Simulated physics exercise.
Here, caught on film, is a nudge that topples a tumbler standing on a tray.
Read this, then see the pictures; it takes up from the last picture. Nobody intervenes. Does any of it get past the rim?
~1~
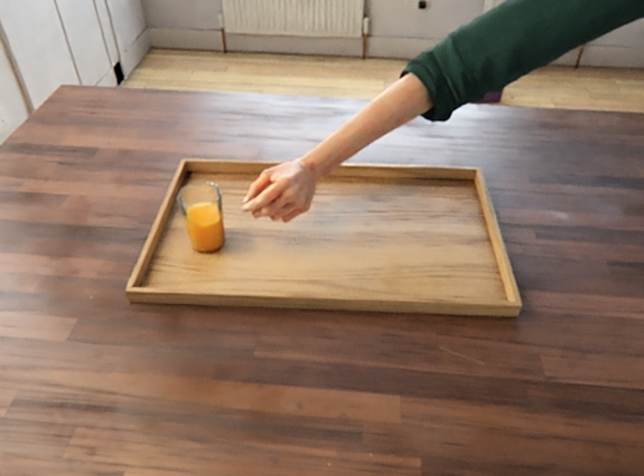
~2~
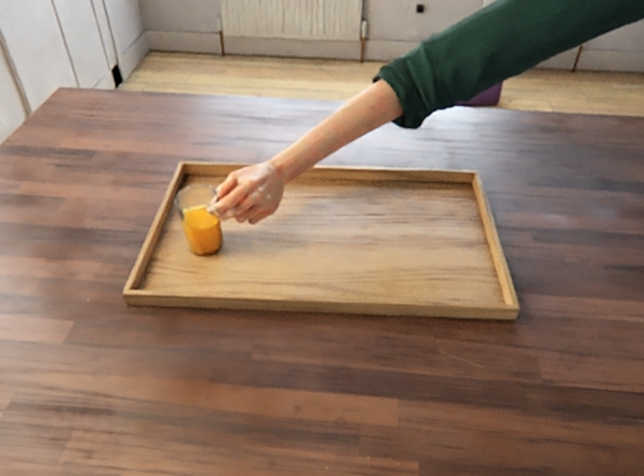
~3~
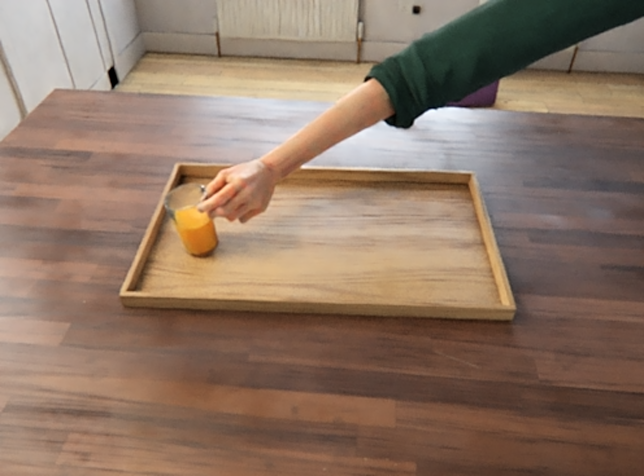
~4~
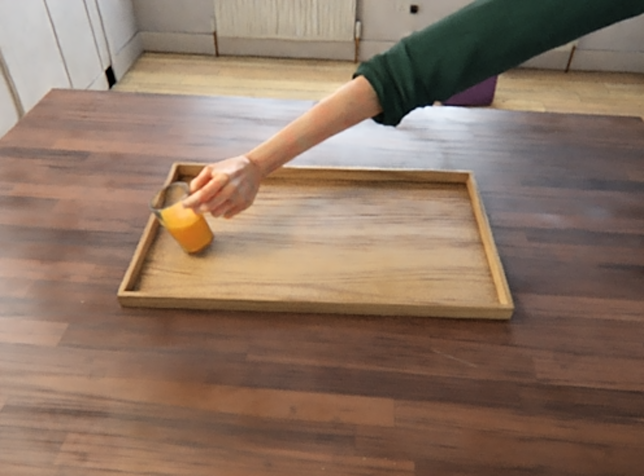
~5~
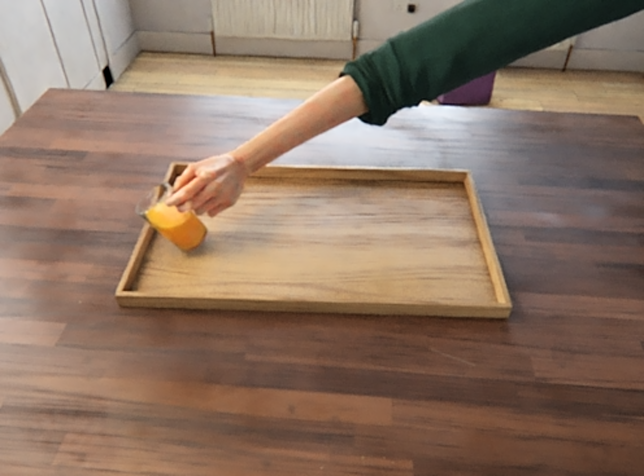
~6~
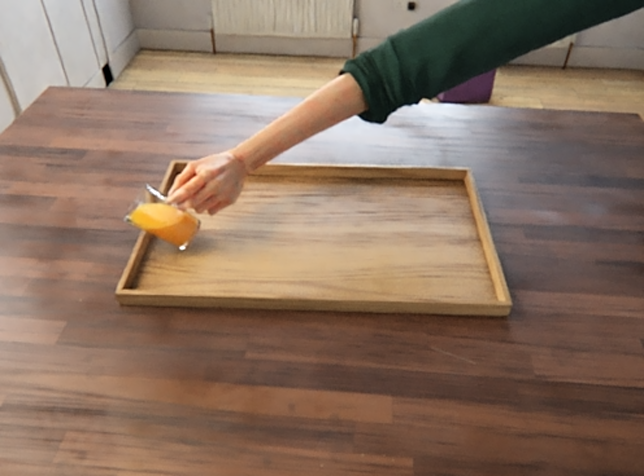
It gets beyond the tray.
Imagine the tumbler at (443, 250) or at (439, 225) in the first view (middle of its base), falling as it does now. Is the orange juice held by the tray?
One: It is held by the rim. Two: It keeps within the tray.
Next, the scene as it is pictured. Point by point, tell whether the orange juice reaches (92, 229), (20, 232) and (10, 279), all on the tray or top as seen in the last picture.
Lab note - spot 1: Contact; spot 2: Contact; spot 3: Contact.
Soon after, the tumbler lies across the rim; the puddle covers about as much as a plate; it is on the top, beyond the rim.
Later, the puddle covers about as much as a tray; it is on the top, beyond the rim.
In the end, the puddle covers about as much as a tray; it is on the top, beyond the rim.
